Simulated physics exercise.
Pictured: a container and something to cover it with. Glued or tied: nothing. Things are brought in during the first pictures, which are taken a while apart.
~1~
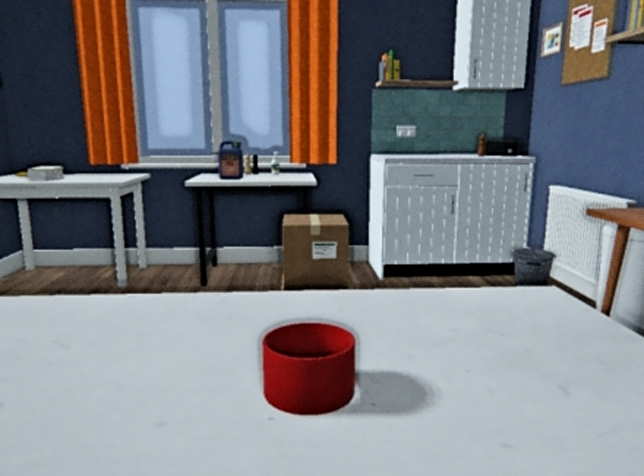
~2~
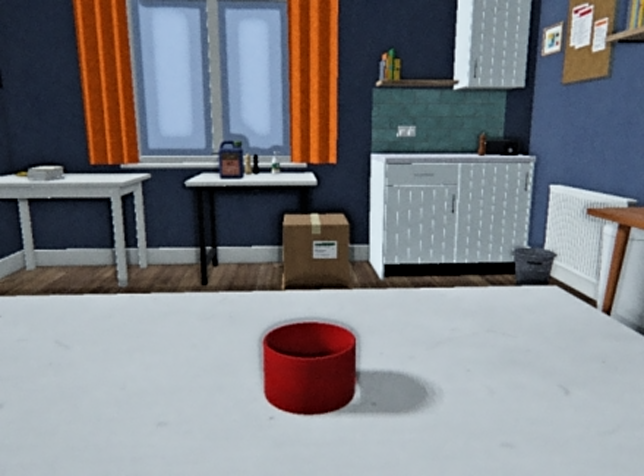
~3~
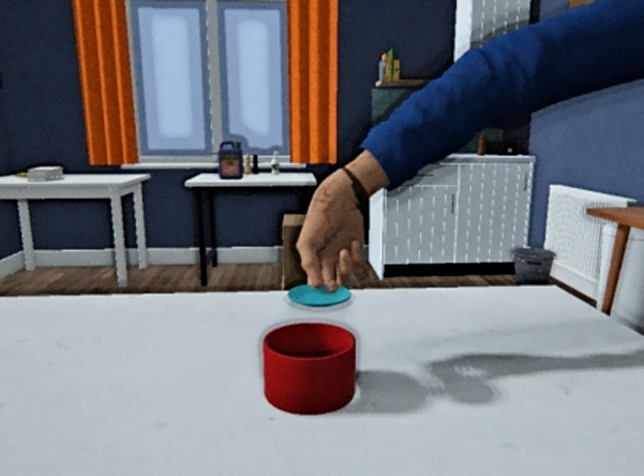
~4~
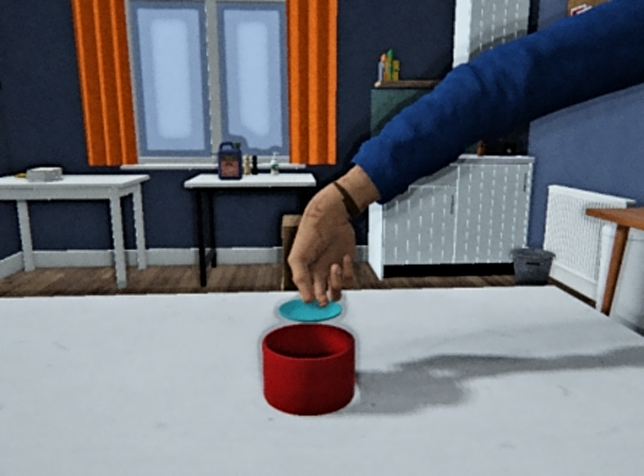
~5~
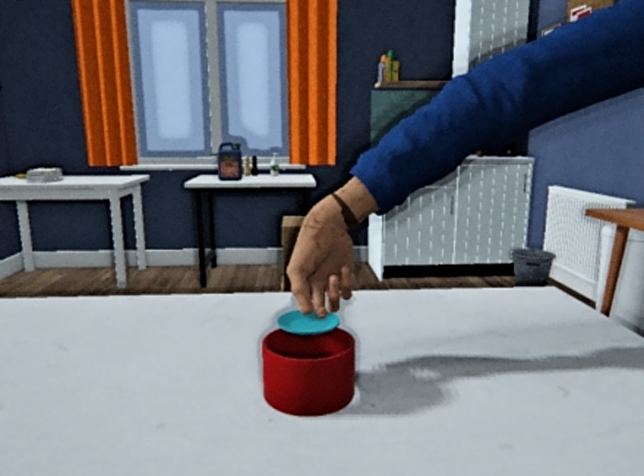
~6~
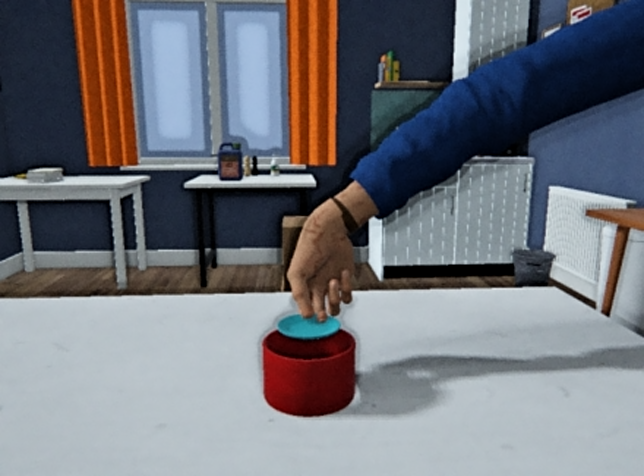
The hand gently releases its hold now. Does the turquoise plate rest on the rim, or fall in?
The turquoise plate ends up inside.
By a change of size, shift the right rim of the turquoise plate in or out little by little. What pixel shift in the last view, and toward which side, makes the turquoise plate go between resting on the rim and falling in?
Shift: 12 px, rightward.
Then, 0.16 s after the last picture, turquoise plate falling near (309, 381).
At rest, the turquoise plate slips past the rim, near (309, 385).
